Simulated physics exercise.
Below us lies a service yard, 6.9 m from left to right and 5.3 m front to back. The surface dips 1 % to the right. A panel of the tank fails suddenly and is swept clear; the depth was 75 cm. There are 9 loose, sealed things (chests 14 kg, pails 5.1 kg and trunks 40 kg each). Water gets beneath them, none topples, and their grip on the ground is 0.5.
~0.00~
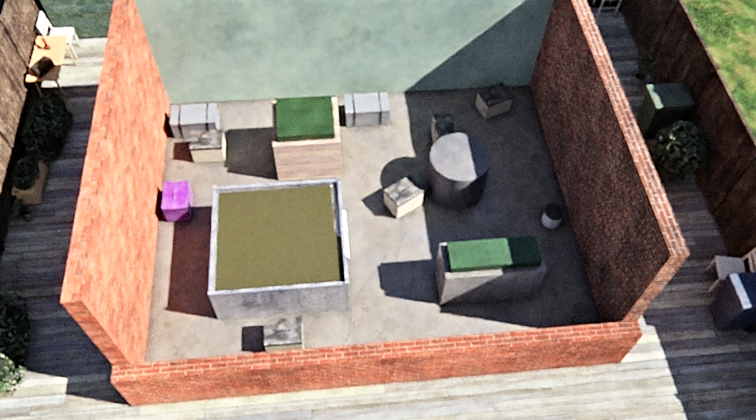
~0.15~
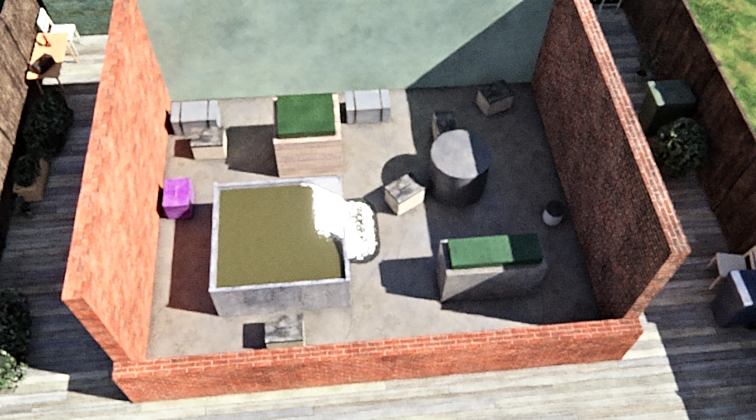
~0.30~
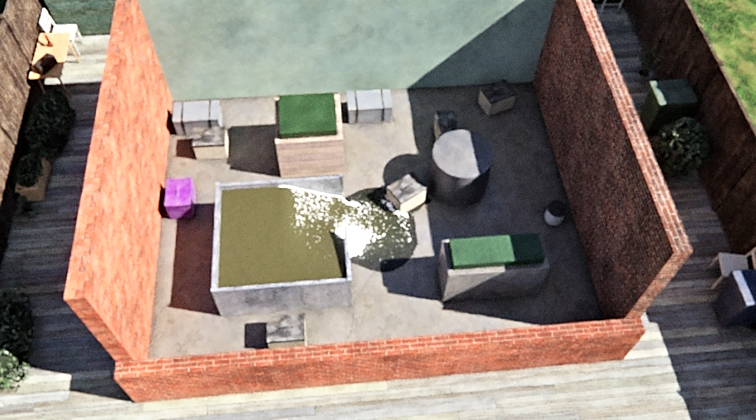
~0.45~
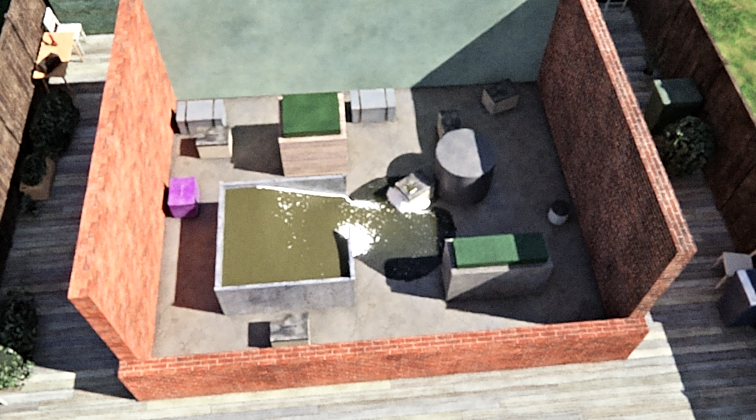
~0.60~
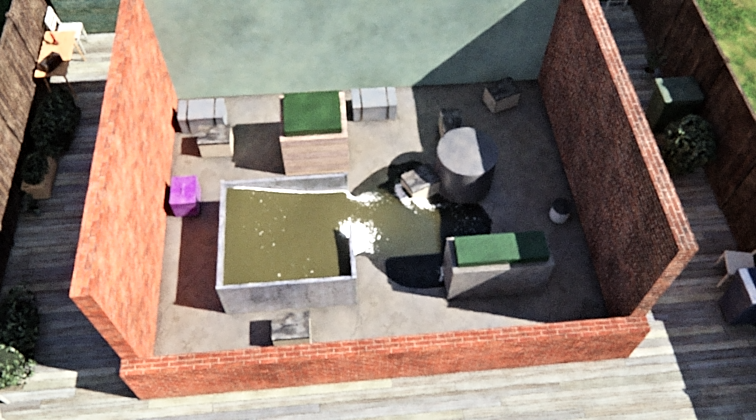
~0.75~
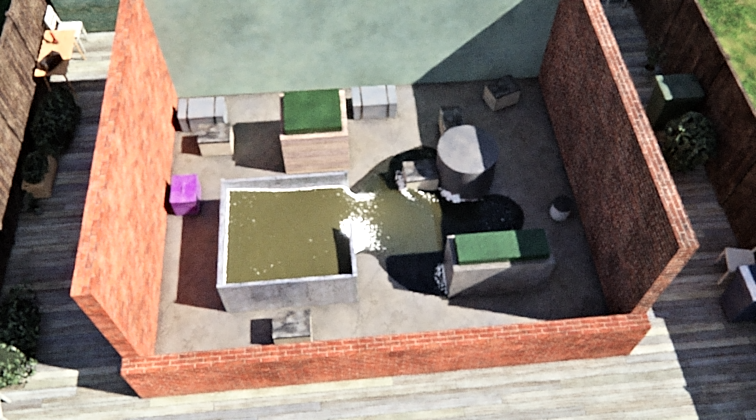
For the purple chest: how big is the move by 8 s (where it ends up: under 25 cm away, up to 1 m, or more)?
Purple chest holds its place.
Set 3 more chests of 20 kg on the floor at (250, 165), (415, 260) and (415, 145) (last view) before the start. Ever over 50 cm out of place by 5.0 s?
In turn: Short of it, over, over.
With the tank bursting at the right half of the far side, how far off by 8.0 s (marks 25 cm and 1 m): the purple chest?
In that case the purple chest travels far.
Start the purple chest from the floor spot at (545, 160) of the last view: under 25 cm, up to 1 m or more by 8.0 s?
It ends far away.
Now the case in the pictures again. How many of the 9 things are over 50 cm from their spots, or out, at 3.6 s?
I count 3.
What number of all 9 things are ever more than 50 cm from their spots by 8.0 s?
I count 6.
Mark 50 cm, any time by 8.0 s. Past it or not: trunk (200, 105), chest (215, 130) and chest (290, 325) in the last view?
In that order: Short of it, less, past it.
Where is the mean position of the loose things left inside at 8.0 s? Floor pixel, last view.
At about (333, 162).
After 1.6 s the purple chest is near (183, 188), 0.0 m from its start, aground; 1 afloat.
After 3.6 s the purple chest is near (183, 188), 0.0 m from its start, aground; 2 afloat.
After 5.6 s the purple chest is near (183, 188), 0.0 m from its start, aground; 4 afloat.
After 8.0 s the purple chest is near (183, 188), 0.0 m from its start, aground; 5 afloat.
